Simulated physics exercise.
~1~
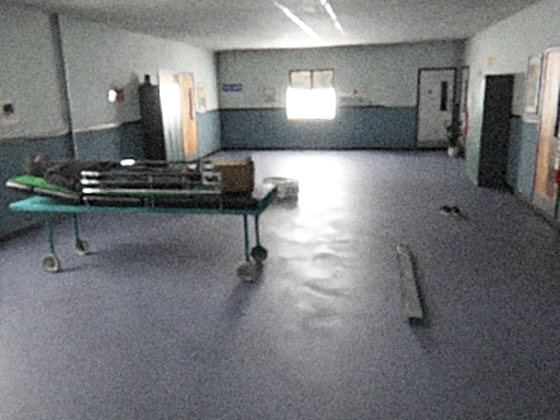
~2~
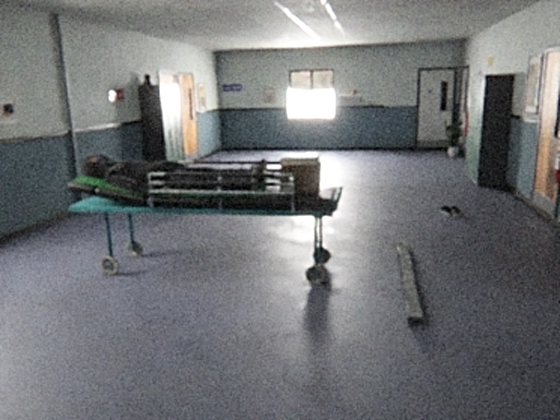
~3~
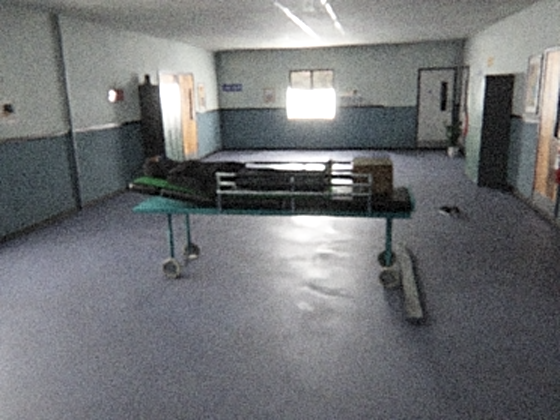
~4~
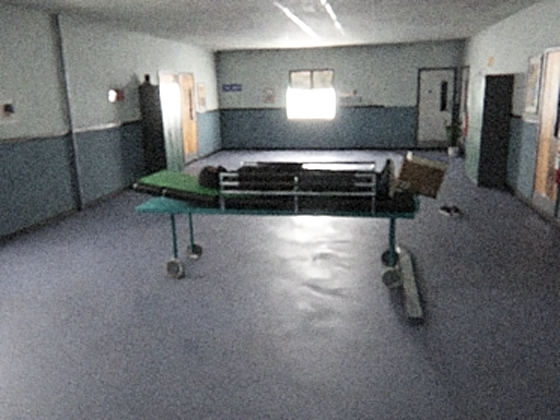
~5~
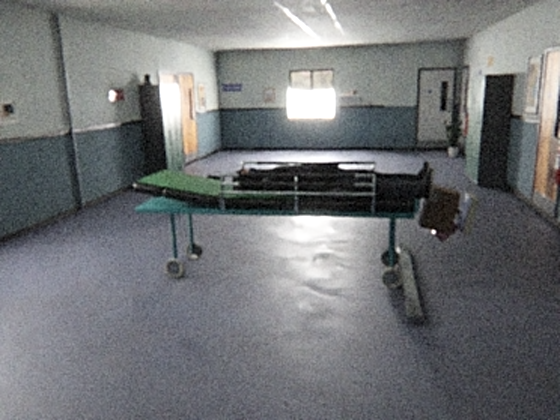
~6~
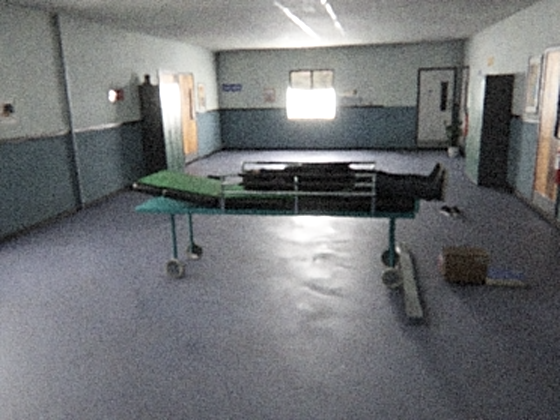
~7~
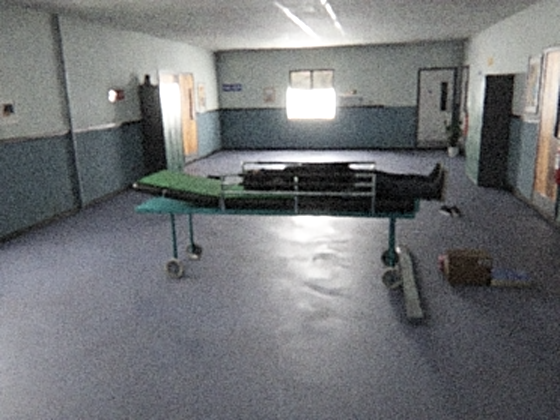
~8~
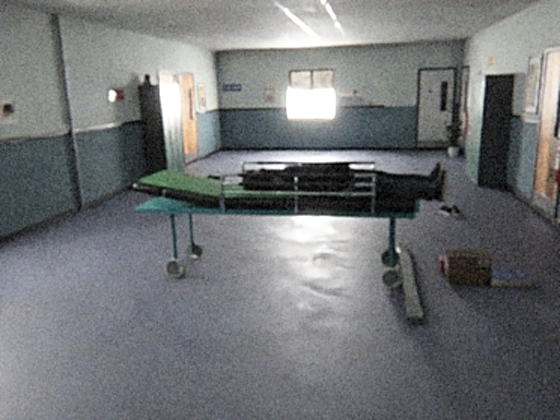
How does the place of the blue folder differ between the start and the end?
At the start it is up on the trolley with the brown bag, near the right end. At the end it lies on the floor to the right of the trolley, just beyond the bag.
